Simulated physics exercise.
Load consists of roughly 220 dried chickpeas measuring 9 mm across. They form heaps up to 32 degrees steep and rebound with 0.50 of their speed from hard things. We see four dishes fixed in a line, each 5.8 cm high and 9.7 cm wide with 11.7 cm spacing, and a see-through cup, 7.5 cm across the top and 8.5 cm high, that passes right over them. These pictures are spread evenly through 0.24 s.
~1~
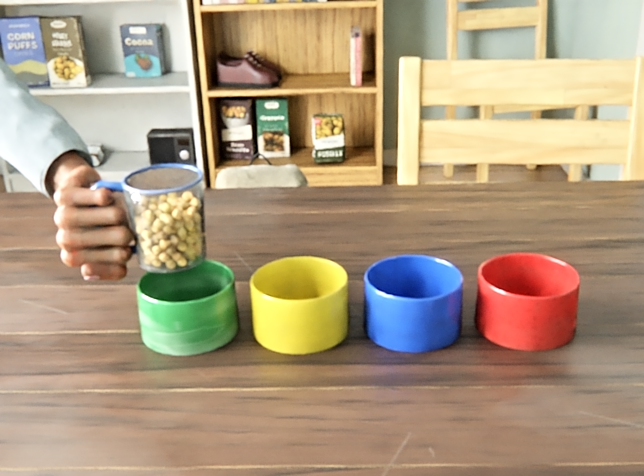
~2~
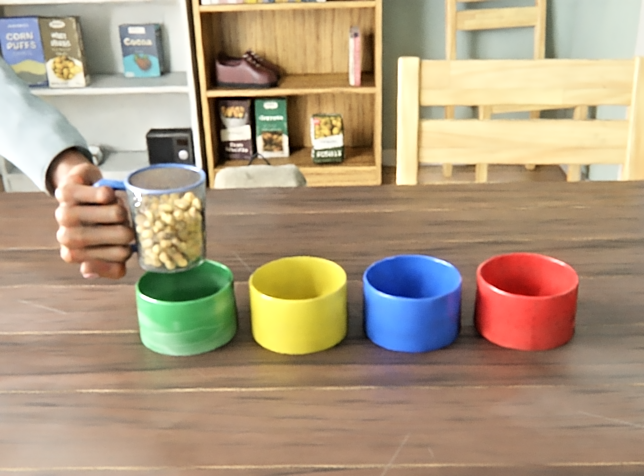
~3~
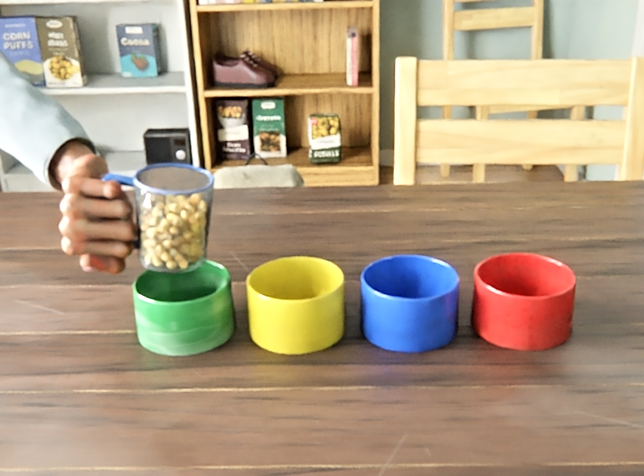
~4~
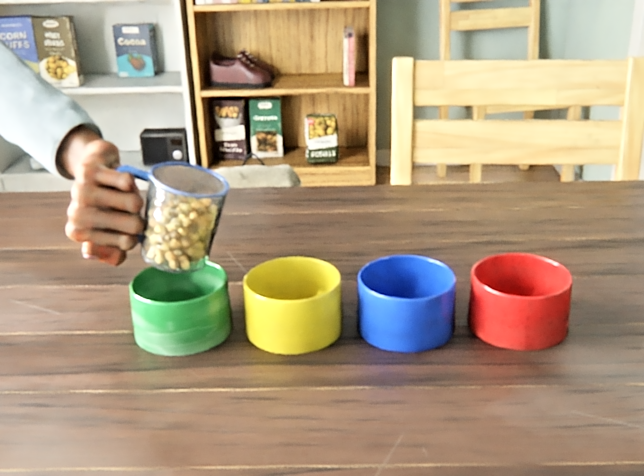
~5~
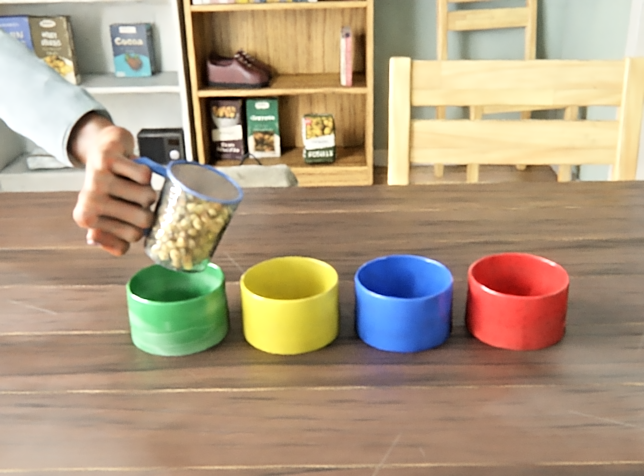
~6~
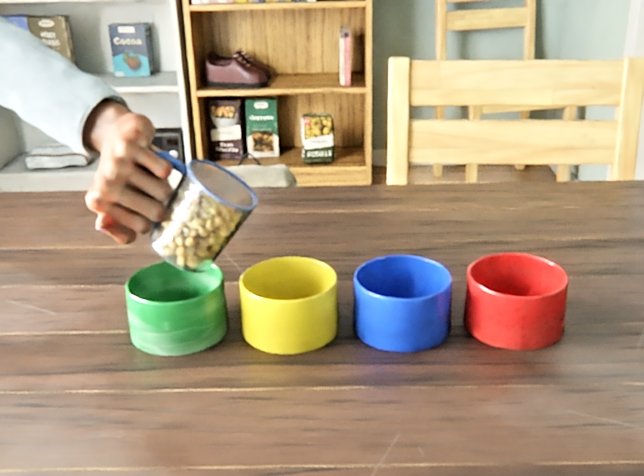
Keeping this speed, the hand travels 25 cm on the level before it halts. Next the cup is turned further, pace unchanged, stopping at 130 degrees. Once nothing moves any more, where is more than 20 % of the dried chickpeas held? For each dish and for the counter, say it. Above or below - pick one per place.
Red dish: Below; blue dish: Above; green dish: Below; yellow dish: Below; counter: Below.
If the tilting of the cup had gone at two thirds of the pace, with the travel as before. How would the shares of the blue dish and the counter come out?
Then blue 70 and counter 30.
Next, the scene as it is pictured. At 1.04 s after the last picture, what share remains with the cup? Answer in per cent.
It comes out close to 0 per cent.
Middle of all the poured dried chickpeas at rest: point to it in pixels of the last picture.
(407, 310) or so.
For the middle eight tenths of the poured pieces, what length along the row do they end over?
Spread: Around 7 cm.
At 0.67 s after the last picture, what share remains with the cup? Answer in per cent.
I reckon around 10 per cent.
Then, 0.40 s after the last picture, tilt 111 degrees; cup holds 95 %.
Then, 0.67 s after the last picture, tilt 130 degrees; cup holds 10 %, blue 80 %.
Then, 1.04 s after the last picture, tilt 130 degrees; cup holds 0 %, blue 90 %.
In the end, red 0 %, blue 90 %, green 0 %, yellow 0 %, counter 10 %.
